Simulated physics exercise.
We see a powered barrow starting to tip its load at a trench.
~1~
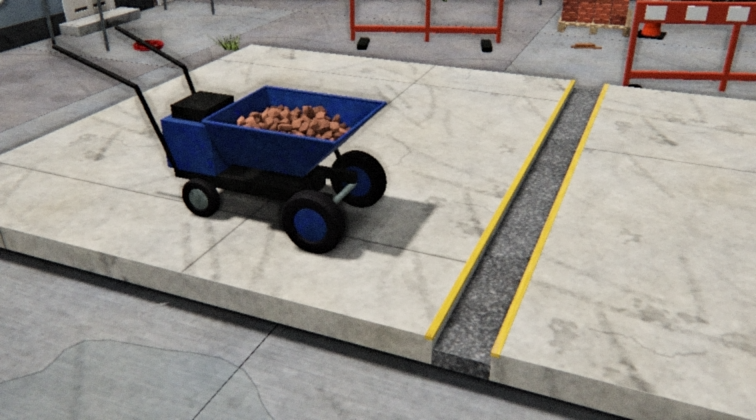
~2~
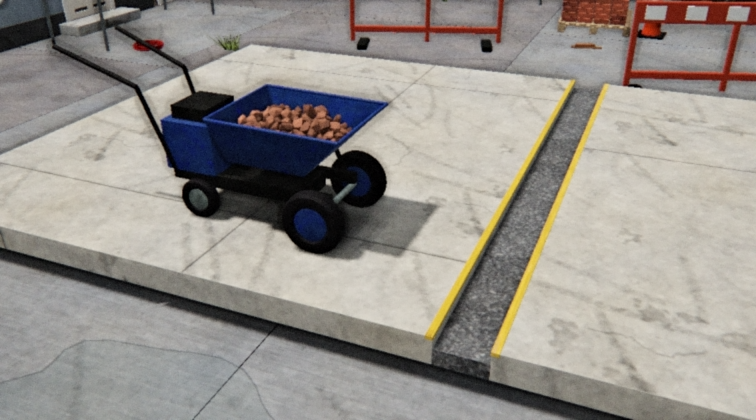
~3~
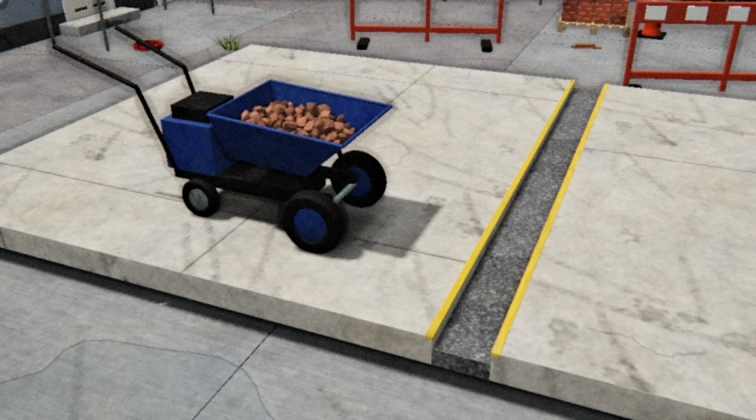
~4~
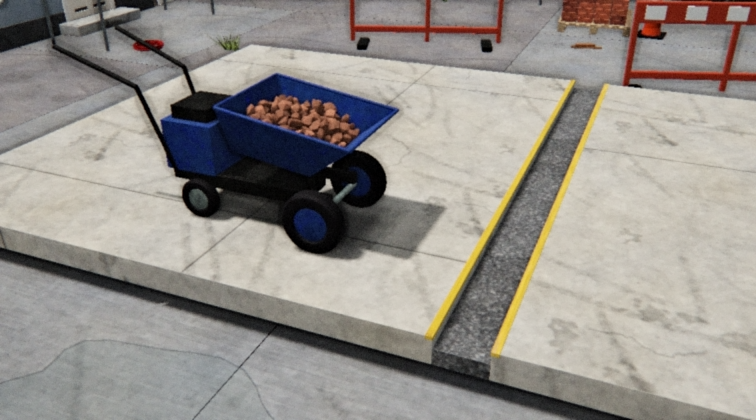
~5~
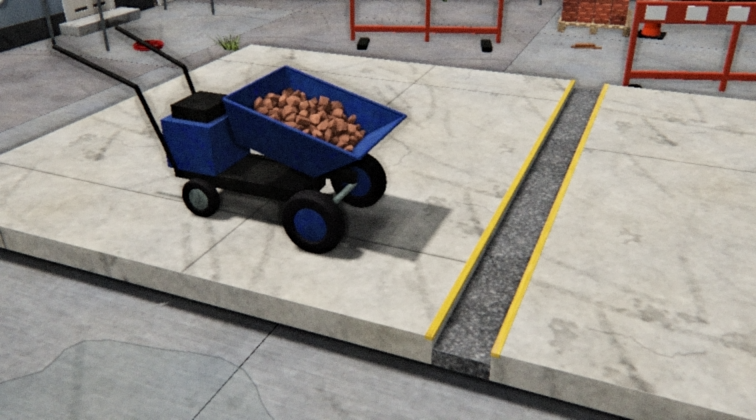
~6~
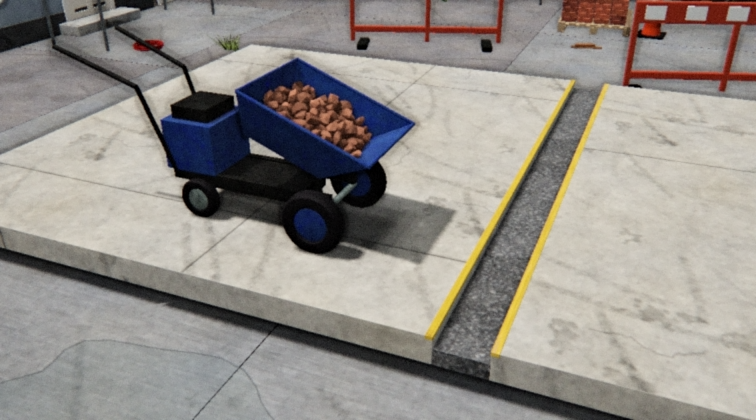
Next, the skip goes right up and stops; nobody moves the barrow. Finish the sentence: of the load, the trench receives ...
A minority.
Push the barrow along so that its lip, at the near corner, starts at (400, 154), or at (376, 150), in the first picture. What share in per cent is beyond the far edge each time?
Position 1 near 10 %, position 2 near 10 %.
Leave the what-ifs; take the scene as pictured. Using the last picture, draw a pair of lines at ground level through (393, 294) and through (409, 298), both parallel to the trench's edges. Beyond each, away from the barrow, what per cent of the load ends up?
Result, first then second: 70 %, 60 %.
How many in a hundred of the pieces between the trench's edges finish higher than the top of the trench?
My estimate would be close to 10 per cent.
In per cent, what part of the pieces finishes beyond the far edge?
Roughly 0 in a hundred.
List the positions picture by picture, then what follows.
In the first frame, lip of the skip near (336, 143), level; top of the load near (285, 123), lumps of rubble; first edge of the trench near (446, 306); far edge near (509, 321), the trench under half as wide as the skip, and shallow for its width.
In the second frame, lip of the skip near (338, 144), tipped barely; top of the load near (286, 122).
In the third frame, lip of the skip near (343, 147), tipped barely; top of the load near (290, 118).
In the fourth frame, lip of the skip near (350, 151), tipped a little; top of the load near (285, 115).
In the fifth frame, lip of the skip near (359, 158), tipped clearly; top of the load near (293, 103).
In the sixth frame, lip of the skip near (369, 167), tipped clearly; top of the load near (292, 111); first edge of the trench near (446, 306); far edge near (509, 321).
Shortly afterwards, skip tipped steeply; the whole lot in the skip.
Next, skip tipped right over; near two thirds in the skip; near a third short of the trench; only a few falling.
Some moments later, skip tipped right over; near a quarter in the skip; near half short of the trench; near a quarter in or heaped over the trench; only a few beyond it.
In the end, skip tipped right over; near a quarter in the skip; near half short of the trench; near a quarter in or heaped over the trench; only a few beyond it.
